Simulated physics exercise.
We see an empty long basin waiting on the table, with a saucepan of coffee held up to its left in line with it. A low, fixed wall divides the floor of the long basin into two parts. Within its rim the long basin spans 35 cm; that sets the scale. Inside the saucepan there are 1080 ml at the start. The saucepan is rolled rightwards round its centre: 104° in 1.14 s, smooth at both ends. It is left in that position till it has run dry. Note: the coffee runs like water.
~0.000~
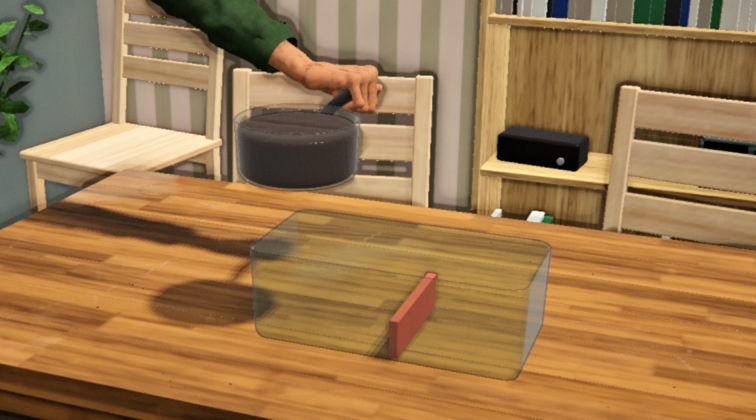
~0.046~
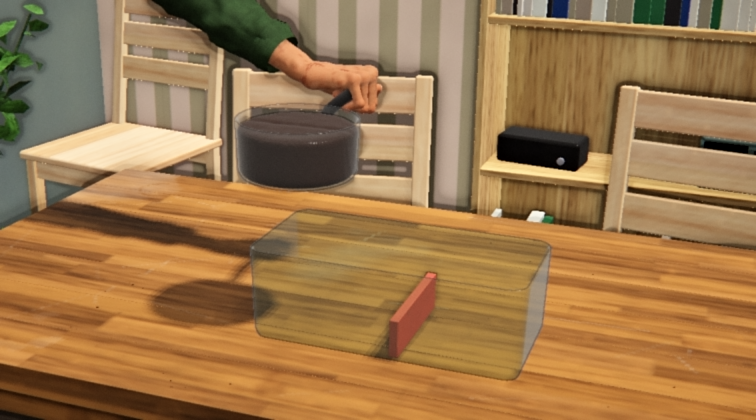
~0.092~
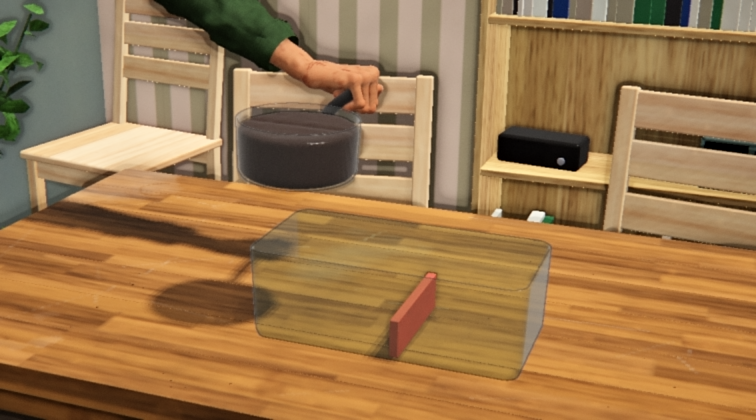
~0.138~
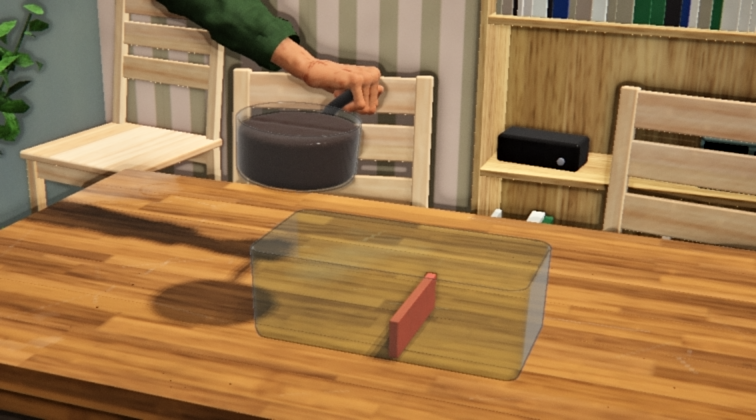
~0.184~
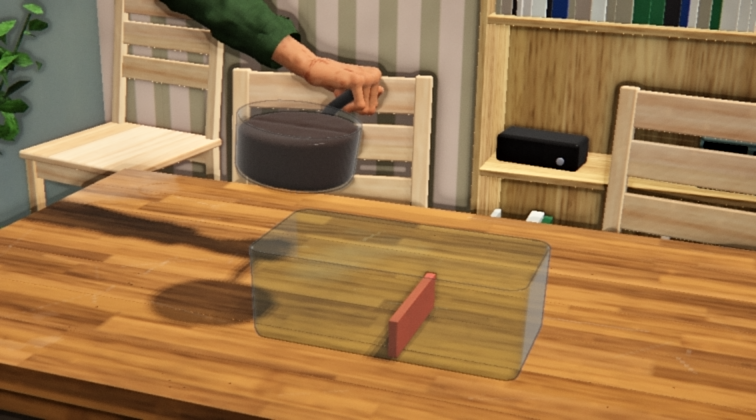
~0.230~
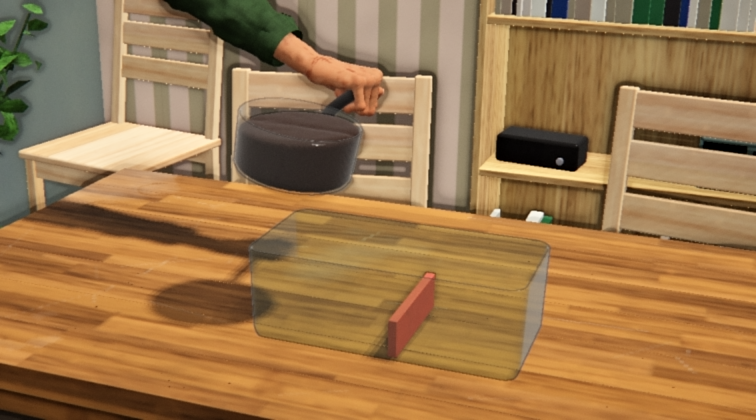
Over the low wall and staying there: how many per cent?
29 out of 100.
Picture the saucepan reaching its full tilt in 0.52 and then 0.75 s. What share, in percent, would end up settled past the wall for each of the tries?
15 and 20 %.
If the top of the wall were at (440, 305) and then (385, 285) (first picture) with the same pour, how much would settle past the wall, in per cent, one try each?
Try 1: 5 %; try 2: 65 %.
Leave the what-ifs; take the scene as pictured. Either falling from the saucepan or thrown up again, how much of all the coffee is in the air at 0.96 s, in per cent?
In-air share: About 6 %.
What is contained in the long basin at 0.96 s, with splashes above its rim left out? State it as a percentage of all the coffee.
It works out near 84 per cent.
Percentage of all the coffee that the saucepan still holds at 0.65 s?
Roughly 54 %.
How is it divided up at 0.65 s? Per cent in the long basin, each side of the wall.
Near 12 on the left, 6 on the right.
After 0.65 s the tilt is 64° and 54 per cent is still to pour, 11 is left of the wall and 6 right of it.
After 0.96 s the tilt is 98° and 9 per cent is still to pour, 56 is left of the wall and 28 right of it.
After 1.29 s the tilt is 104° and 1 per cent is still to pour, 69 is left of the wall and 29 right of it.
After 1.64 s the tilt is 104° and 0 per cent is still to pour, 70 is left of the wall and 29 right of it.
In the end 70 per cent lies left of the wall, 29 right of it and 1 outside.
